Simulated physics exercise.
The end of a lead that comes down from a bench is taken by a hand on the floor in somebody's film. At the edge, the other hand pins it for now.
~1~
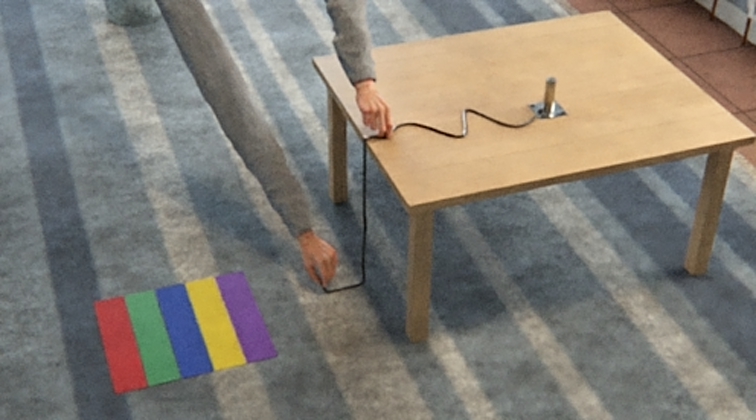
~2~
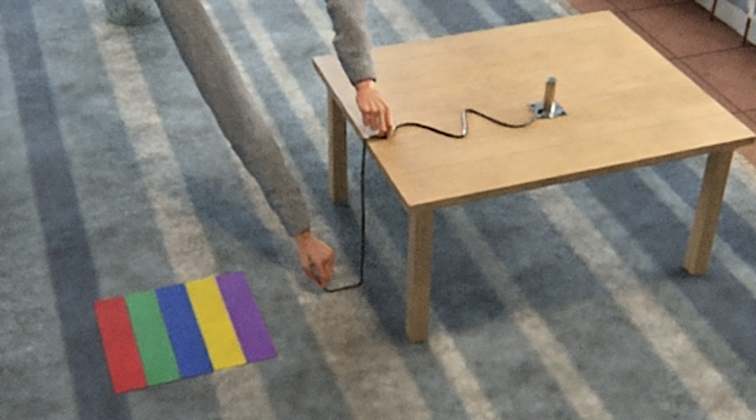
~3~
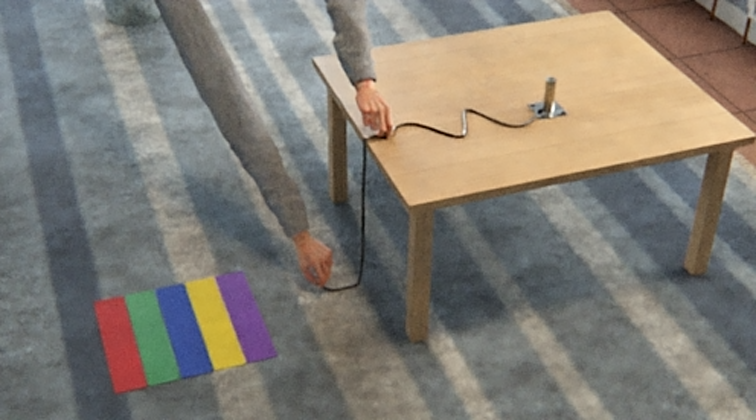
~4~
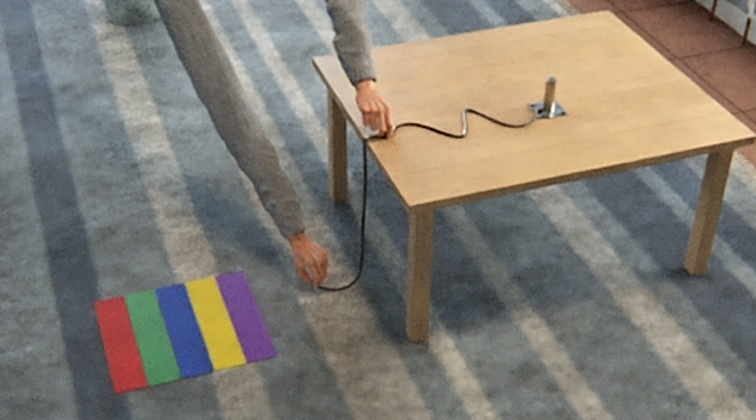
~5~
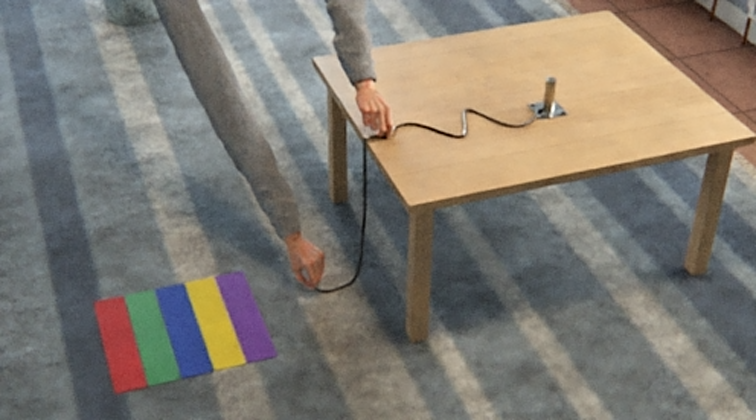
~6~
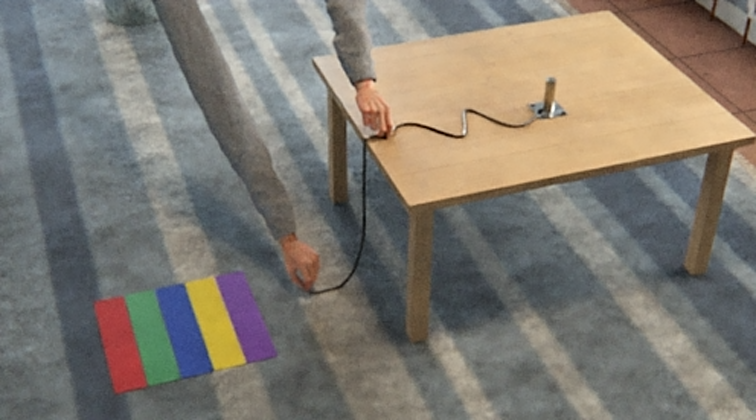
At first, one hand pins a dark lead at the edge of a wooden table while the other holds its end on the striped carpet, right of a mat with five coloured stripes. The lower hand then slides the end slightly left, and the hanging lead bends into a softer curve.
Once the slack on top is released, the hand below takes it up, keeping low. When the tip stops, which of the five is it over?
The red one.
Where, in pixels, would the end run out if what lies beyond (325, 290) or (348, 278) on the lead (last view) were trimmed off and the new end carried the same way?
Result 1: (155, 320). Result 2: (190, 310).
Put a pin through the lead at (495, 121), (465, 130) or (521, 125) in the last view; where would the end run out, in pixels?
Approximately at (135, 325), at (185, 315) and at (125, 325), in that order.
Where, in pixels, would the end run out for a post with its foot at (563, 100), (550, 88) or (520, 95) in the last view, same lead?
Around (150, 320), (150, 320) and (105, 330).
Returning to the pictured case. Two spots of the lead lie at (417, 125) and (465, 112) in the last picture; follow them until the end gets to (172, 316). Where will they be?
They end up close to (361, 156) and (443, 126).
Soon after, end near (172, 316); over blue.
Then, end near (138, 323); over green.
At full stretch, end near (118, 328); over red. It halts on the red strip.
